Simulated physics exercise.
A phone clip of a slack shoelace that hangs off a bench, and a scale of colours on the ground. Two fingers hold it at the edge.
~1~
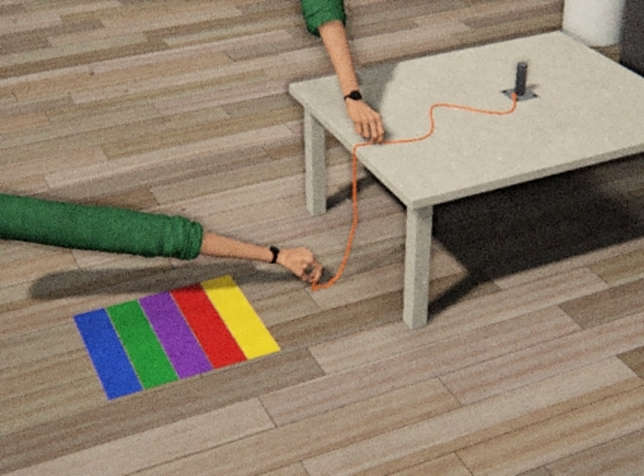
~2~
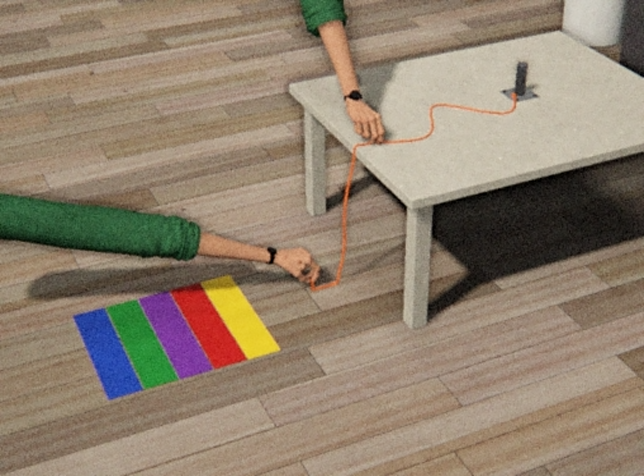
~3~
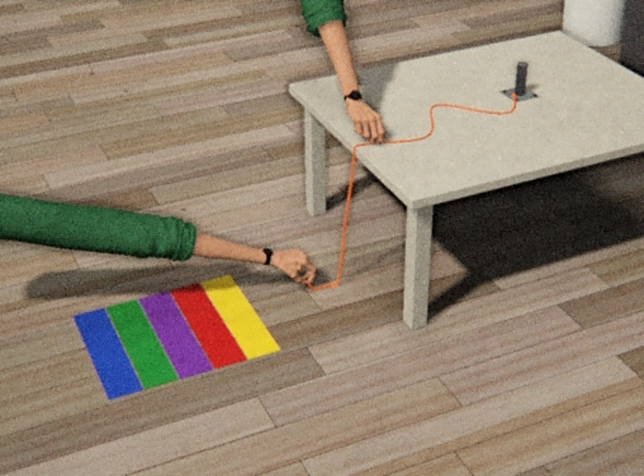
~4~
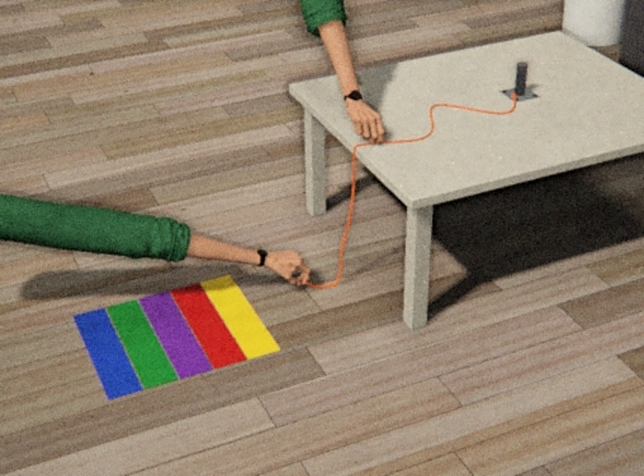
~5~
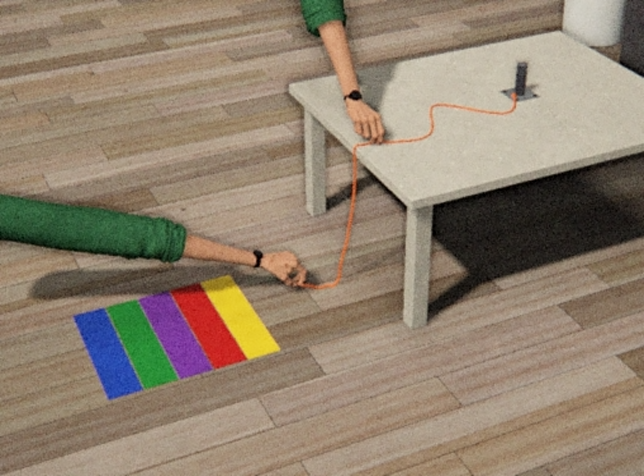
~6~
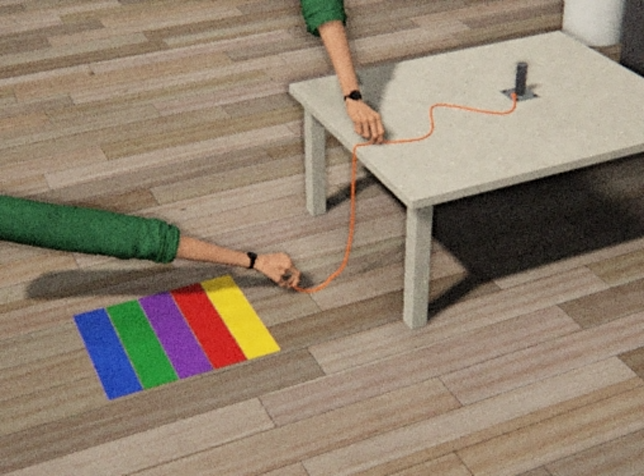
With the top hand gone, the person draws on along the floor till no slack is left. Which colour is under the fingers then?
The end stops over the green strip.
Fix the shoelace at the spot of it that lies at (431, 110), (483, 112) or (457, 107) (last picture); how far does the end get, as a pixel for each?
About (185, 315), (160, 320) and (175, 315).
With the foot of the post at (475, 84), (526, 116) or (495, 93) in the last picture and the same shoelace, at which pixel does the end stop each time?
In that order: (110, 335), (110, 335) and (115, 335).
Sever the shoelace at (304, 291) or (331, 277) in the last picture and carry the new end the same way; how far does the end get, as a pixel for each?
Near (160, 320) and (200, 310).
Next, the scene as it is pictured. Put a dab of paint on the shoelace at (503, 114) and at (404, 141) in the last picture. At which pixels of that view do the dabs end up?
The first at (474, 106), the second at (336, 157).
Soon after, end near (198, 310); over red.
Then, end near (159, 321); over purple.
At full stretch, end near (136, 327); over green. It gets as far as the green strip.
